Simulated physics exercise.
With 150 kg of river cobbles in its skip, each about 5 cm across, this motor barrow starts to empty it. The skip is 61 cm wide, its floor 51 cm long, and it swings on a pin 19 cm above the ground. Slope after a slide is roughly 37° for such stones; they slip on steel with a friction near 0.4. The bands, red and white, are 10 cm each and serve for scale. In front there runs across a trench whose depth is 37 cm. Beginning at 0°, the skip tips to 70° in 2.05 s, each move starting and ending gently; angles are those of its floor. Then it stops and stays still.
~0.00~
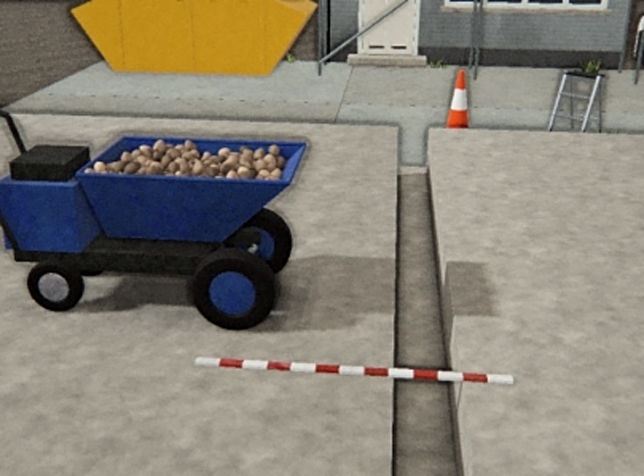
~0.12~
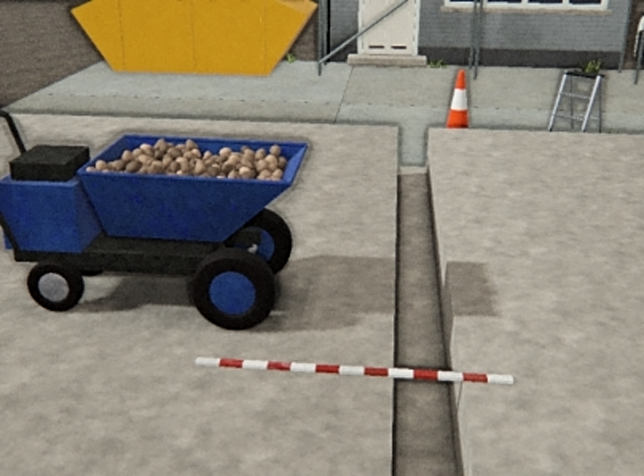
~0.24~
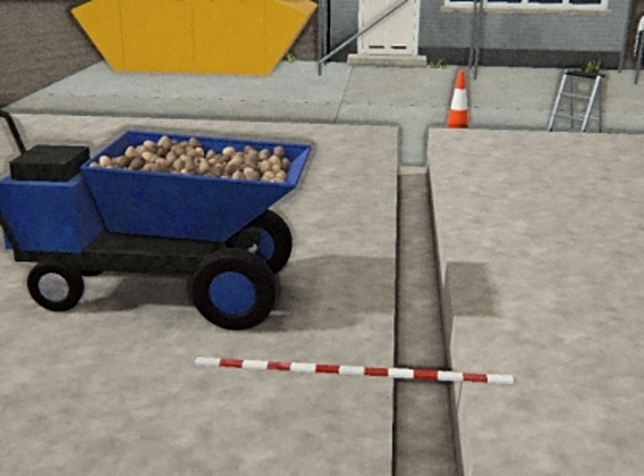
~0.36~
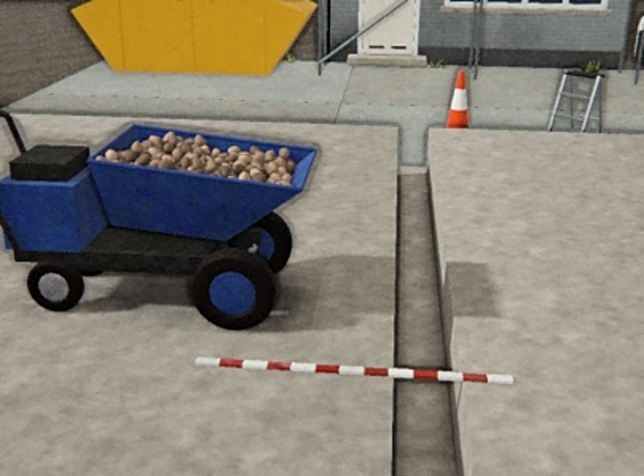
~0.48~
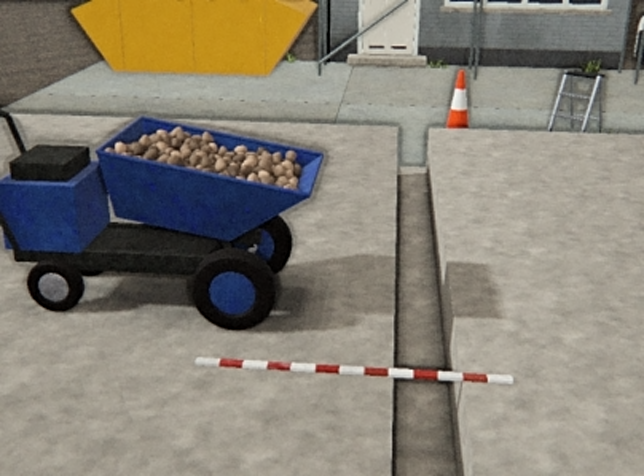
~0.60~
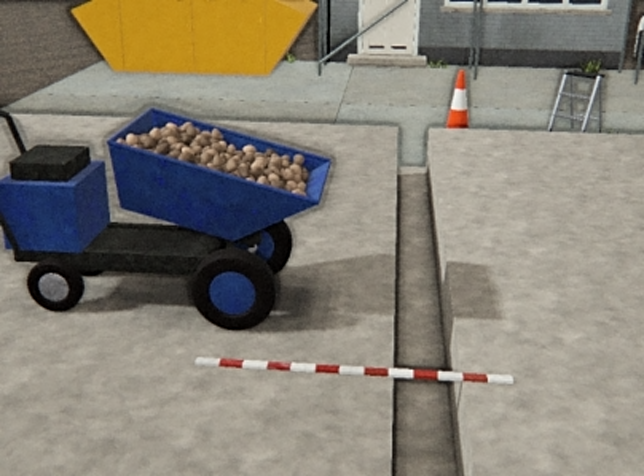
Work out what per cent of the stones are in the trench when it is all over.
It comes to roughly 88 per cent.
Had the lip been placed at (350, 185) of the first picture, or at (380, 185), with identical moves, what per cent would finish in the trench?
Some 55 and some 20 per cent, in that order.
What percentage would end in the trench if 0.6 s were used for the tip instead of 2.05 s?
Around 85 per cent would end in the trench.
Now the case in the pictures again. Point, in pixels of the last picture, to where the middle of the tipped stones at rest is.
In the last view, about (417, 353).
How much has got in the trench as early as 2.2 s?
By that point it's something like 60 in a hundred.
After 1.5 s the floor is at 59°; 96 % in the skip, 3 % short of the trench; the foremost stones are at (393, 297).
After 2.2 s the floor is at 70°; 30 % in the skip, 11 % short of the trench, 59 % in the trench; the foremost stones are at (445, 351).
After 2.5 s the floor is at 70°; 8 % in the skip, 12 % short of the trench, 79 % in the trench; the foremost stones are at (450, 349).
After 4.4 s the floor is at 70°; 0 % in the skip, 12 % short of the trench, 88 % in the trench; the foremost stones are at (450, 350).
